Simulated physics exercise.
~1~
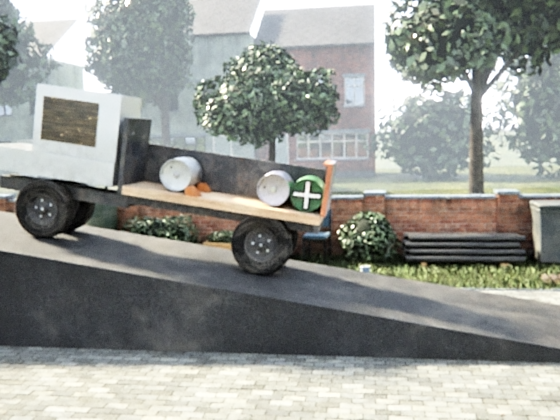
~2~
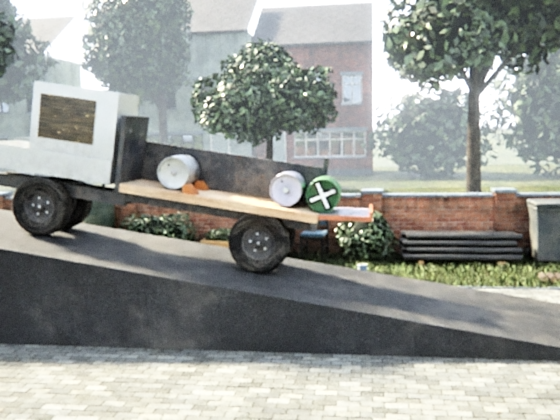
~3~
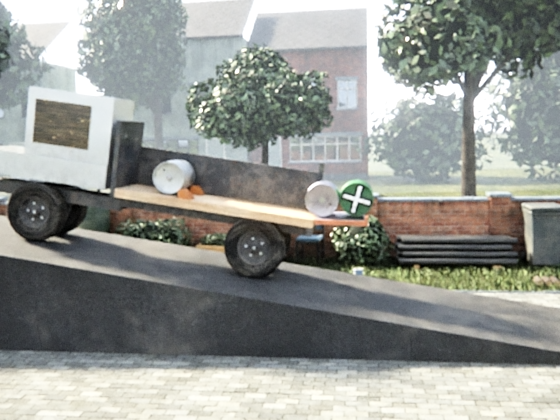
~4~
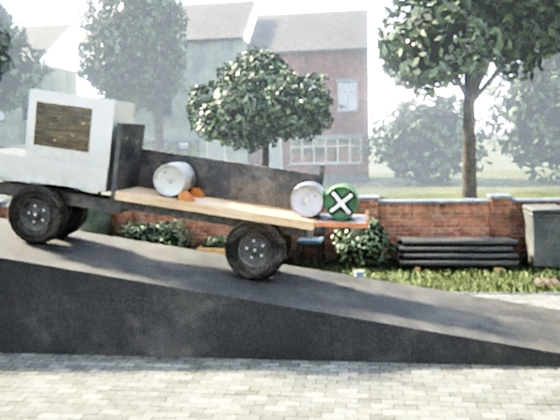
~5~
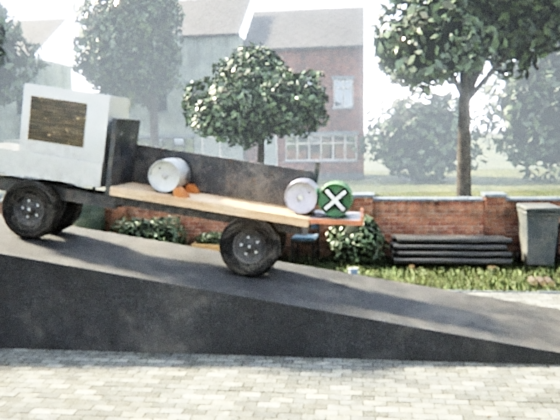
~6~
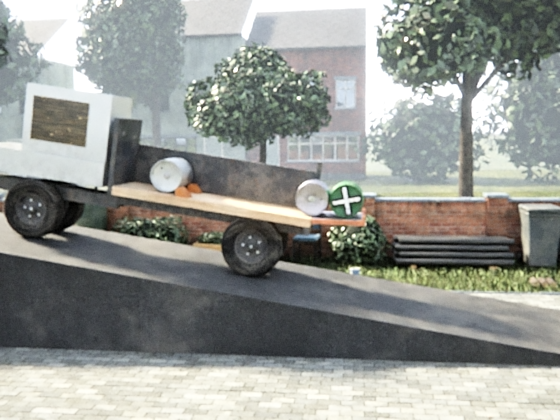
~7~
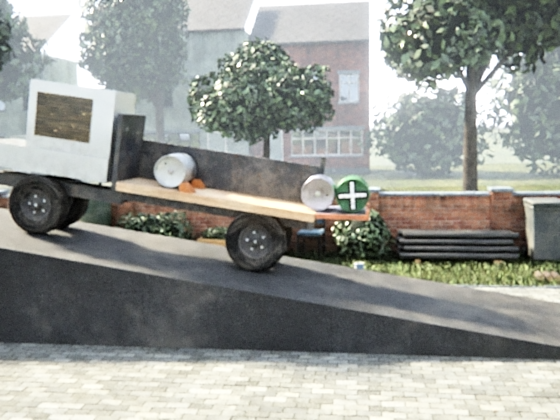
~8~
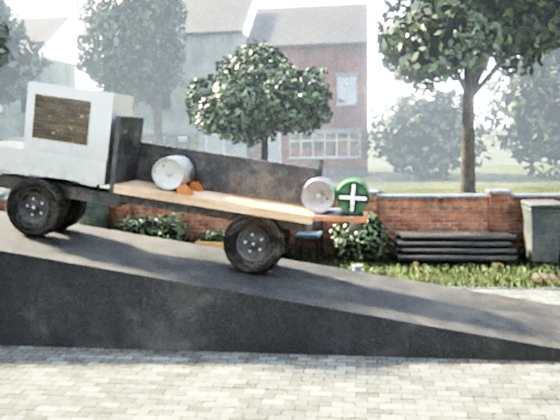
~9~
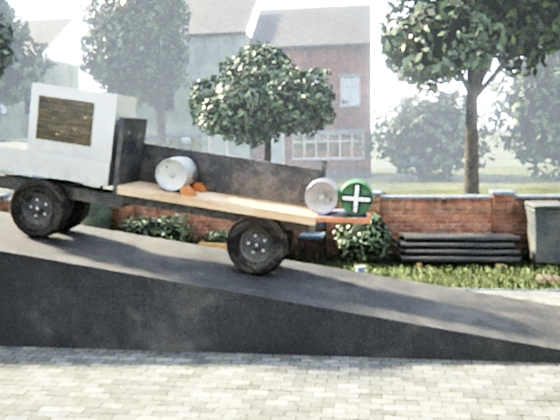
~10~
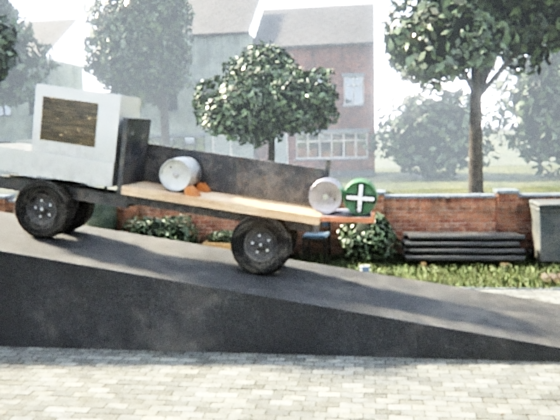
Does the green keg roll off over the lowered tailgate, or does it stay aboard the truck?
The green keg stays aboard, coming to rest on the lowered tailgate with the pale keg just to its left.
